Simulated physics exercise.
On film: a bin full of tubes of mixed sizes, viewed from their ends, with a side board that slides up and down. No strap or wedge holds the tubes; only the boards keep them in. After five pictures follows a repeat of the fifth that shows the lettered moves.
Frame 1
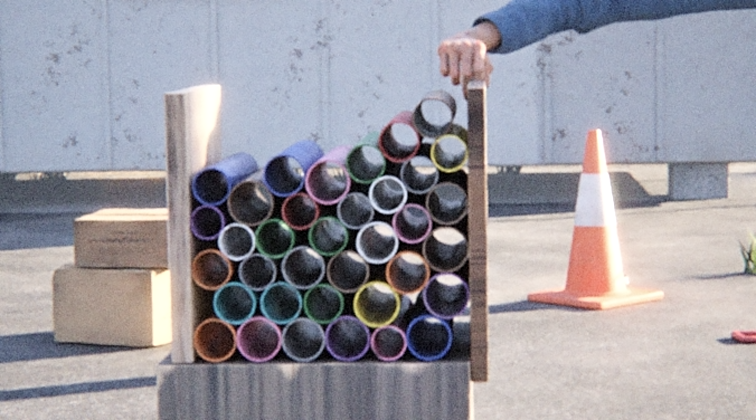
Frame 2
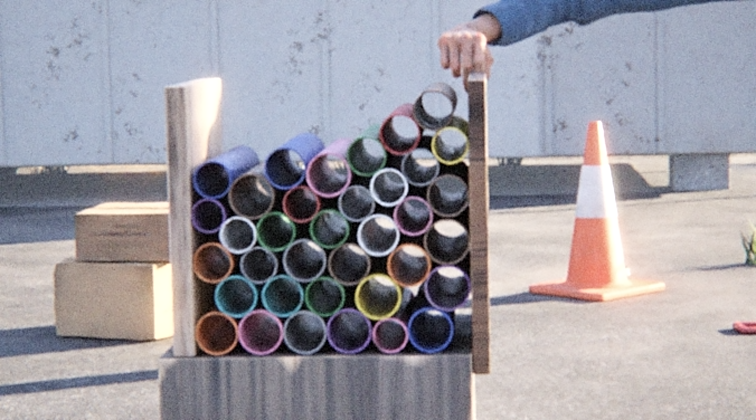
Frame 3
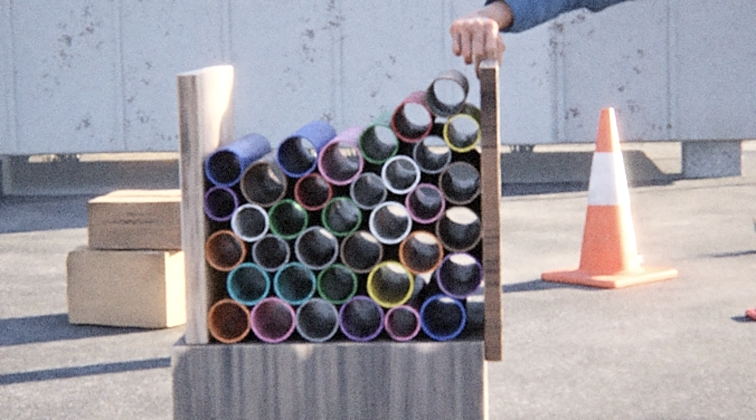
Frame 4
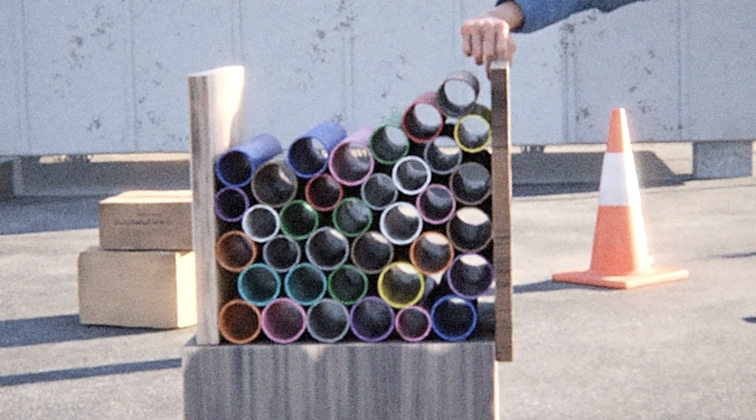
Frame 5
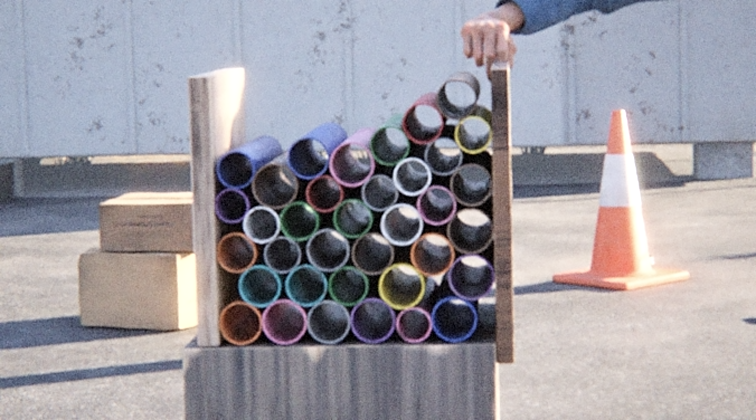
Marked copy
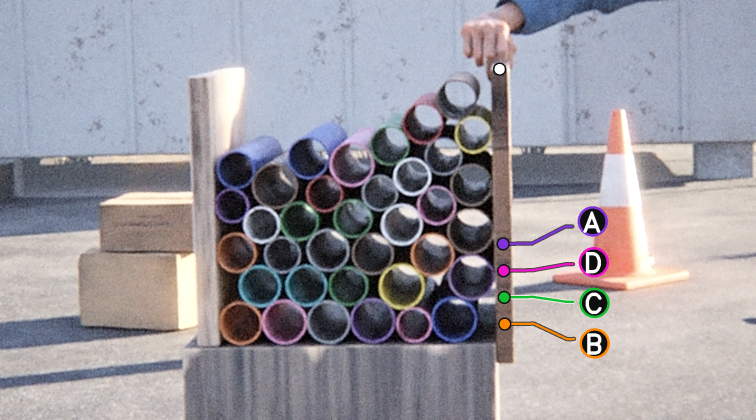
A hand in a blue sleeve rested on top of the right side board of a bin stacked with colorful tubes, beside boxes and an orange cone, and nothing moved except the slightly shifting view.
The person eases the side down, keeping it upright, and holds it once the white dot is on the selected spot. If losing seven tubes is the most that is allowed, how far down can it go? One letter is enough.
Slide it to A.
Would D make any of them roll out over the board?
At D: Yes.
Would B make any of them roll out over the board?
At B: Yes.
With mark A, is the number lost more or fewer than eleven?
It loses fewer than eleven.
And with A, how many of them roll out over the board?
At A the number is five.
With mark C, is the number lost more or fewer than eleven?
At C, fewer than eleven.
On the marked copy, A at (503, 244); B at (505, 324); C at (504, 298); D at (504, 271); the white dot at (500, 69).
Taking A. A third of the way, top of the board (492, 146).
Two thirds of the way, top of the board (493, 231).
When it is over, top of the board (494, 243), five out over the board.
As for the rest, B more than seven out over the board; C more than seven out over the board; D more than seven out over the board.
